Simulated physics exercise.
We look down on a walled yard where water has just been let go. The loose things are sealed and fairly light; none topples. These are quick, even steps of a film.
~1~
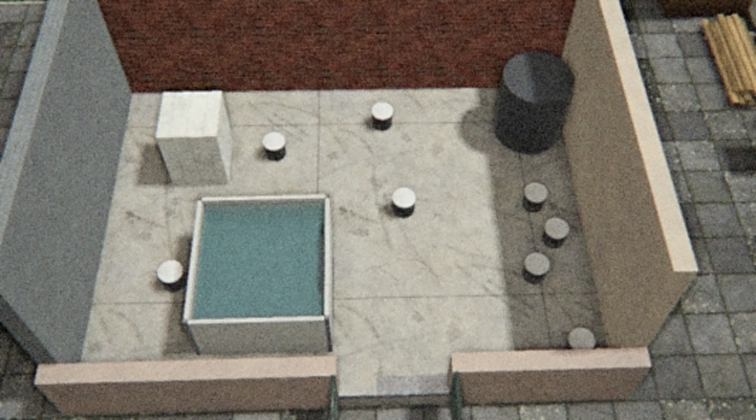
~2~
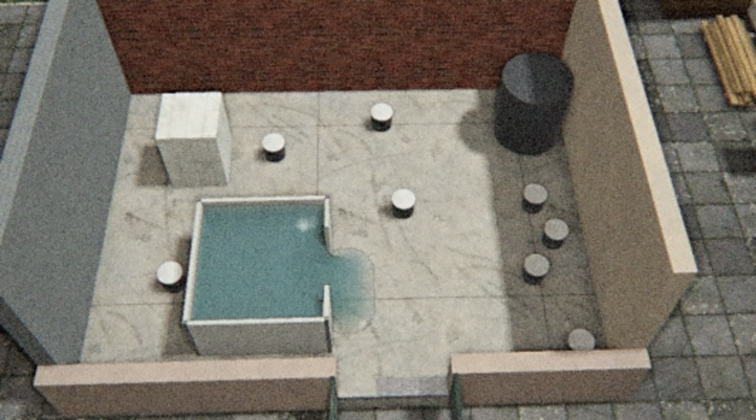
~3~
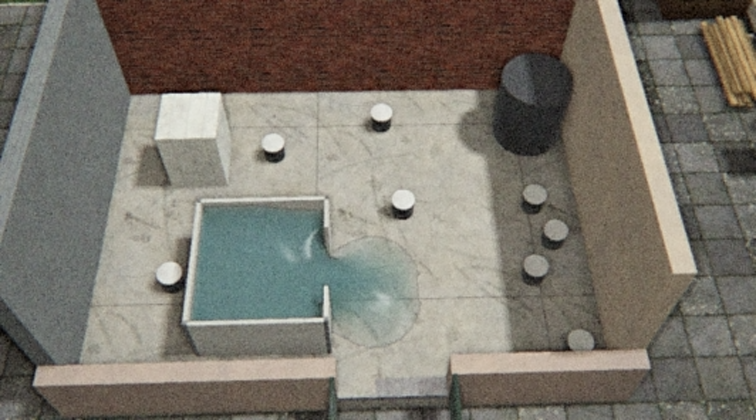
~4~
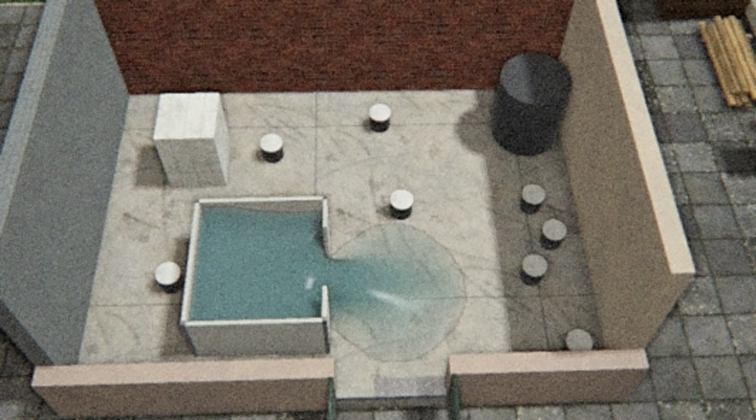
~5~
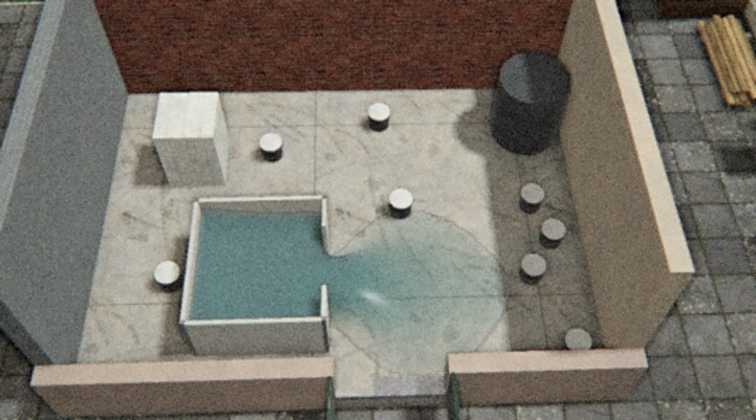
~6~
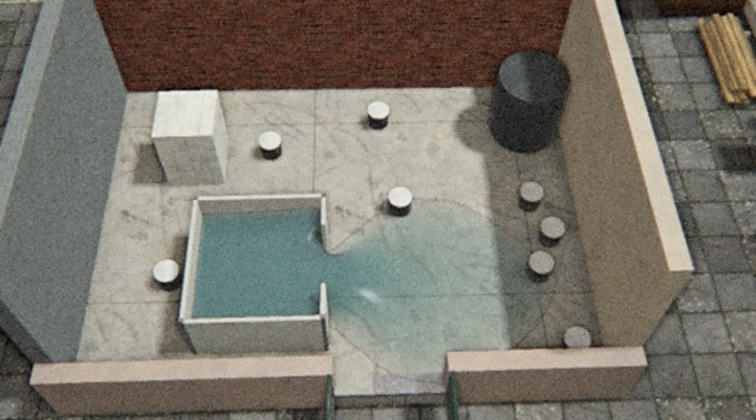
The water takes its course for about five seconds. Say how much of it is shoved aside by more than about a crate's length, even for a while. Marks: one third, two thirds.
That comes to two thirds or more.
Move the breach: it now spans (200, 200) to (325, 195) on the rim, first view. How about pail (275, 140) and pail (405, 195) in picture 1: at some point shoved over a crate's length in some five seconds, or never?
As listed: Swept aside, no.
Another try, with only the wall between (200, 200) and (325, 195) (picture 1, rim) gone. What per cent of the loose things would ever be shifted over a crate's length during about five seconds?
Near 90 in a hundred.
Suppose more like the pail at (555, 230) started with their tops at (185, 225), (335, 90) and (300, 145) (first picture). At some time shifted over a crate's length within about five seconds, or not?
As listed: Under that, swept aside, short of that.
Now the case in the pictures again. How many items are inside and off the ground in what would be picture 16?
I count 4.
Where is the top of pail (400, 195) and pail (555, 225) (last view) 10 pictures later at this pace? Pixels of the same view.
Roughly at (409, 131) and (563, 151).
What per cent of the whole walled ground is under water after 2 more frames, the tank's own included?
Close to 40 %.
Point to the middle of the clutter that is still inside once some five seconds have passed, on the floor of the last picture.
Roughly at (362, 173).
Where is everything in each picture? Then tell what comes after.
A pail at (537, 263) rests on the ground; a pail at (404, 197) rests on the ground; 0 of 8 have shifted, in the first frame.
A pail at (537, 264), on the bottom; a pail at (403, 199), on the bottom; 0 of 8 have shifted, in the second frame.
A pail at (536, 265) rests on the ground; a pail at (403, 199) rests on the ground; 0 of 8 have shifted, in the third frame.
A pail at (535, 265) rests on the ground; a pail at (402, 199) rests on the ground; 0 of 8 have shifted, in the fourth frame.
A pail at (534, 264) rests on the ground; a pail at (401, 198), on the bottom; 0 of 8 have shifted, in the fifth frame.
A pail at (541, 262) rests on the ground, close to its start; a pail at (400, 197) rests on the ground; 1 of 8 have shifted, in the sixth frame.
A moment on, 1 of 8 are well off their spots; 2 afloat.
Next, 4 of 8 are well off their spots; 4 afloat.
Later, 4 of 8 are well off their spots; 4 afloat.
In the end, 6 of 8 are well off their spots, and 6 have been at some point; 5 afloat.
